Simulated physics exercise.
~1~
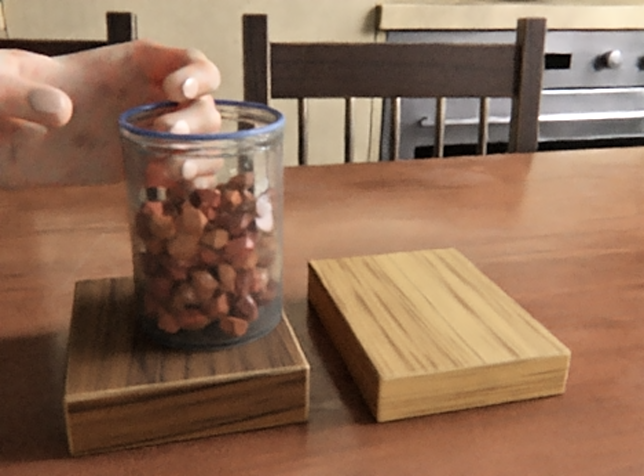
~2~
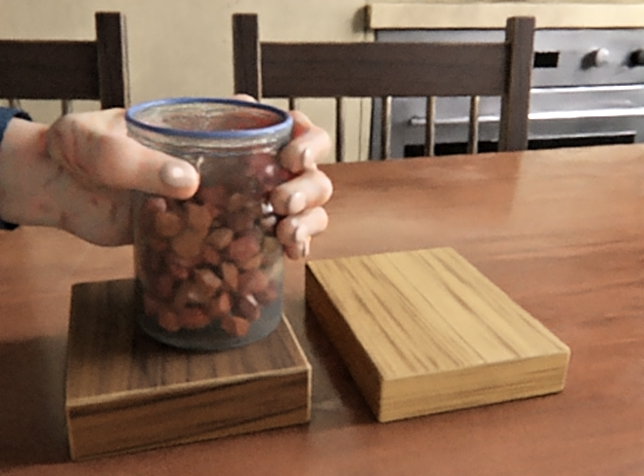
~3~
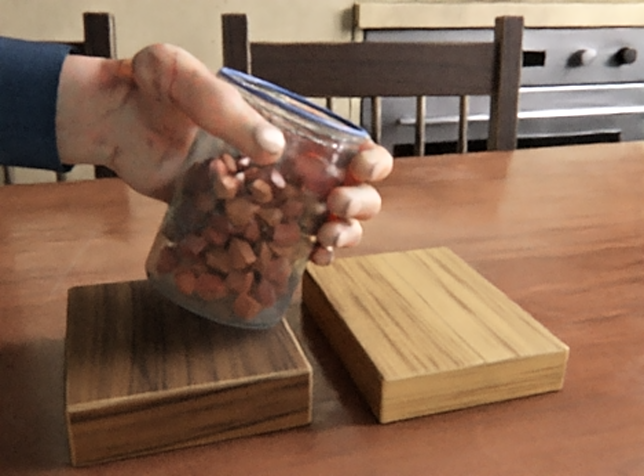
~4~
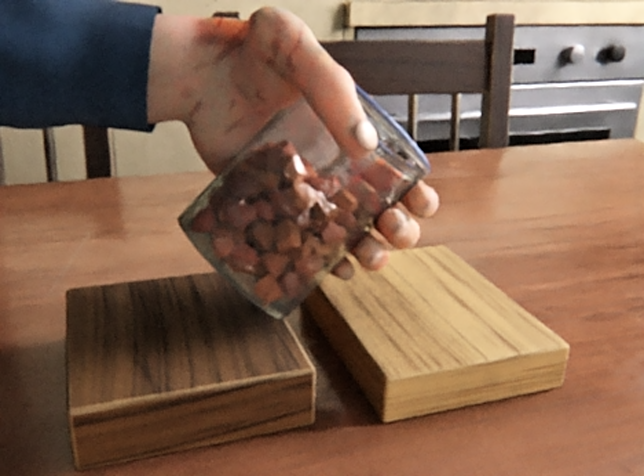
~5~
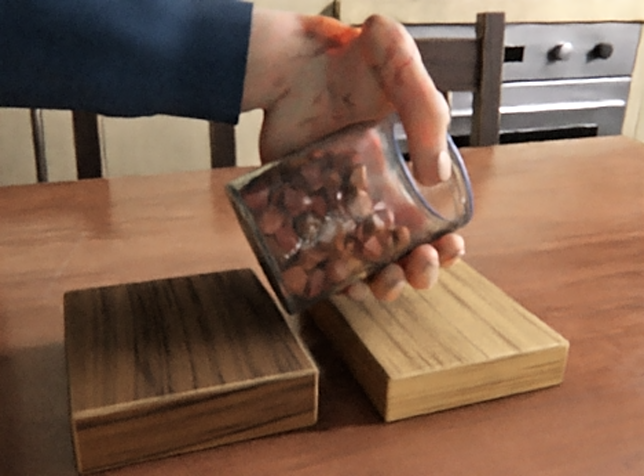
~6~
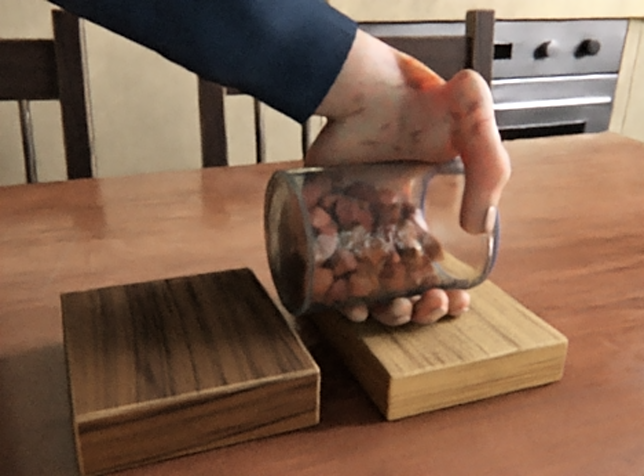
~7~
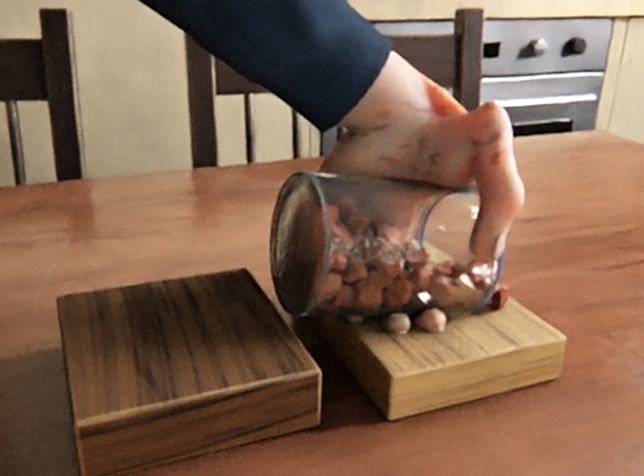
A glass jar of reddish chunks is tipped rightward by a hand onto the lighter block, spilling slightly.
